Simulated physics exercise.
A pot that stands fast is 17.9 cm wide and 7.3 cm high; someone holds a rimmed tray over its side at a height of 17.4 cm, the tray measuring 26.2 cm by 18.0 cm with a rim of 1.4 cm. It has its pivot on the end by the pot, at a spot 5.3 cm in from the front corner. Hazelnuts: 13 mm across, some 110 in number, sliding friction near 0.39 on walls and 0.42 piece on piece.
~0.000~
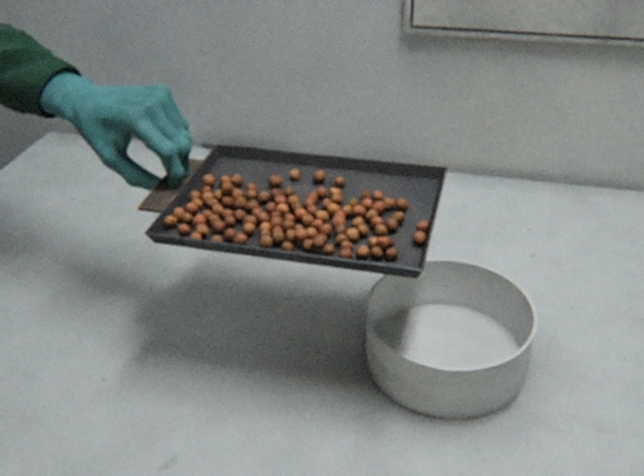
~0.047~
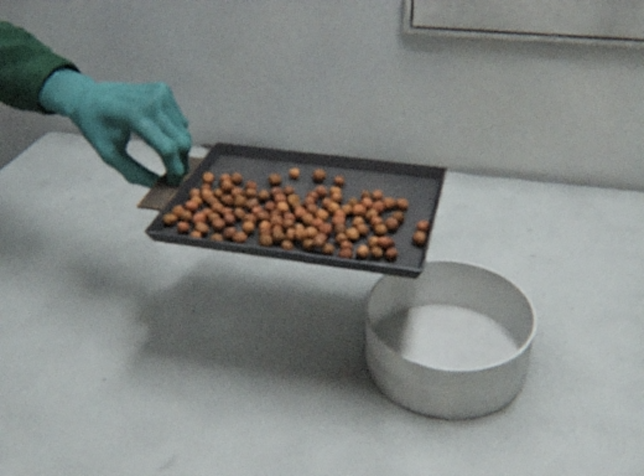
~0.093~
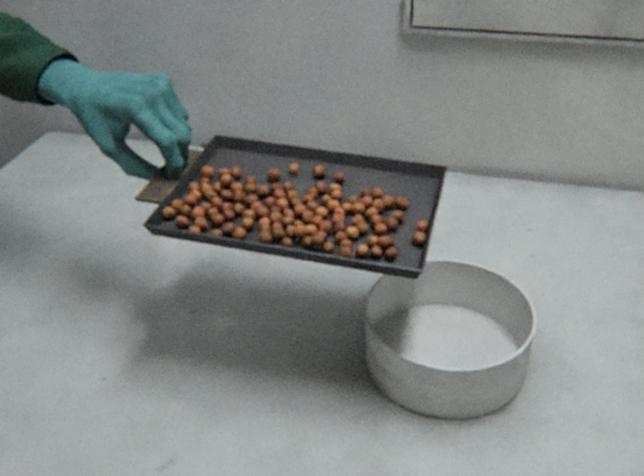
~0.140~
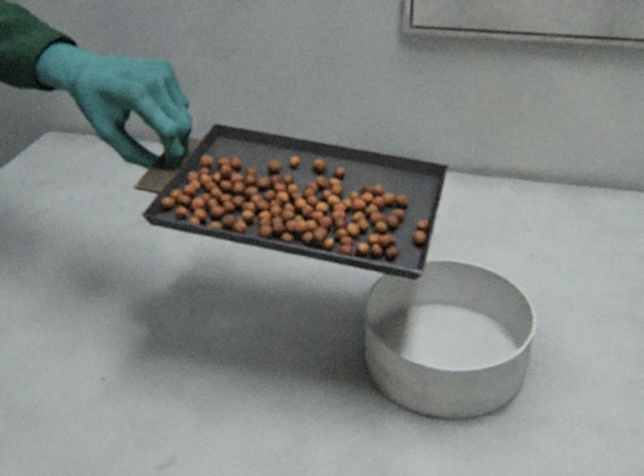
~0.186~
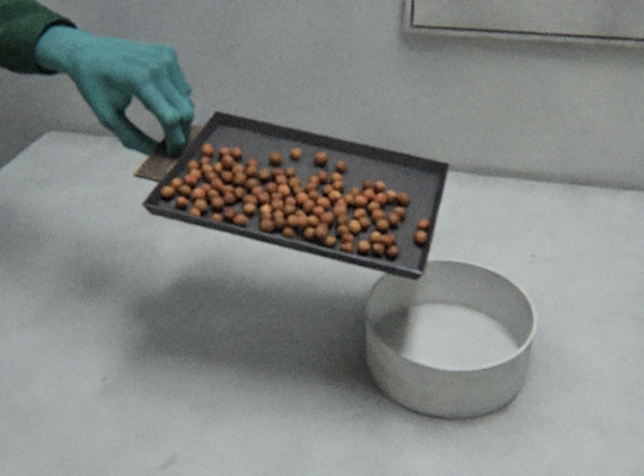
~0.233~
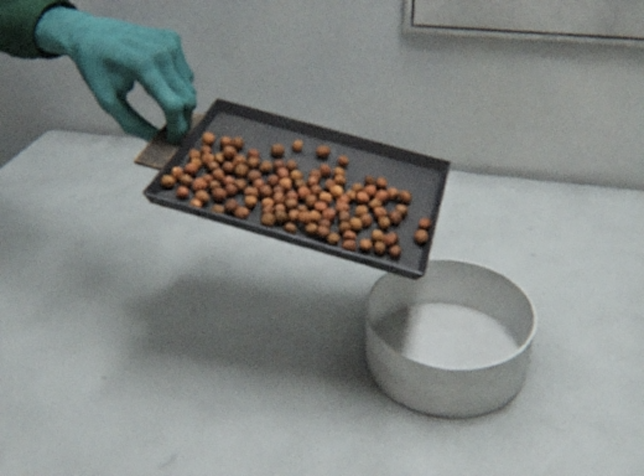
A dark rimmed tray scattered with small round orange-brown pieces begins nearly level, held at its left end by a teal-gloved hand above a pale table. The hand lifts that end, slowly at first and then faster, tilting the tray down toward the right beside a round, light-coloured pot.
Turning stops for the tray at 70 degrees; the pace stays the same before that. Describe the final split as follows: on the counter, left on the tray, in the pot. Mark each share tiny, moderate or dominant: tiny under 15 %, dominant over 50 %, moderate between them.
Counter: Moderate, tray: Tiny, pot: Dominant.
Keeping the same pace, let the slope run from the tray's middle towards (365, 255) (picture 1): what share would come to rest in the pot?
Estimate: Some 35 per cent.
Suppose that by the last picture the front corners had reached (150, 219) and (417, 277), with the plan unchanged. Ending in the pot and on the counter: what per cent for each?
In the pot: 10 per cent; on the counter: 85 per cent.
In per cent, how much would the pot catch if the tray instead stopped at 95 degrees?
That would give about 70 per cent.
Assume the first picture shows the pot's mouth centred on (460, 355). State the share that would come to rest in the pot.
I'd expect near 100 per cent.
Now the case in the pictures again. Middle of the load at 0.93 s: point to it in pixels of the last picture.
Estimated load position: Around (420, 229).
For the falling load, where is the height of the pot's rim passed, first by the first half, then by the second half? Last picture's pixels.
Around (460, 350), then (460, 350).
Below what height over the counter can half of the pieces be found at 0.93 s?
Some 20 cm above the counter.
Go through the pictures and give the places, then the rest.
Tray tilt 0 degrees, front corners at (152, 231) and (417, 266); middle of the pieces at (289, 219); pot at (450, 309), in the first frame.
Tray tilt 1 degrees, front corners at (152, 229) and (417, 266); middle of the pieces at (289, 218), in the second frame.
Tray tilt 2 degrees, front corners at (151, 223) and (417, 267); middle of the pieces at (289, 215), in the third frame.
Tray tilt 5 degrees, front corners at (150, 213) and (417, 268), lowest corner right front; middle of the pieces at (289, 209), in the fourth frame.
Tray tilt 8 degrees, front corners at (150, 202) and (419, 268), lowest corner right front; middle of the pieces at (290, 203), in the fifth frame.
Tray tilt 12 degrees, front corners at (151, 191) and (420, 269), lowest corner right front; middle of the pieces at (292, 197); pot at (450, 308). Its pace works out near 65 degrees a second, in the sixth frame.
After 0.65 s, tilt 40 degrees; the tray holds 100 %, the pot 0 %.
Then, at 0.93 s, tilt 59 degrees; the tray holds 75 %, the pot 10 %.
After 1.31 s, tilt 70 degrees; the tray holds 25 %, the pot 50 %.
At rest (2.7 s), counter 25 %, tray 5 %, pot 65 %.
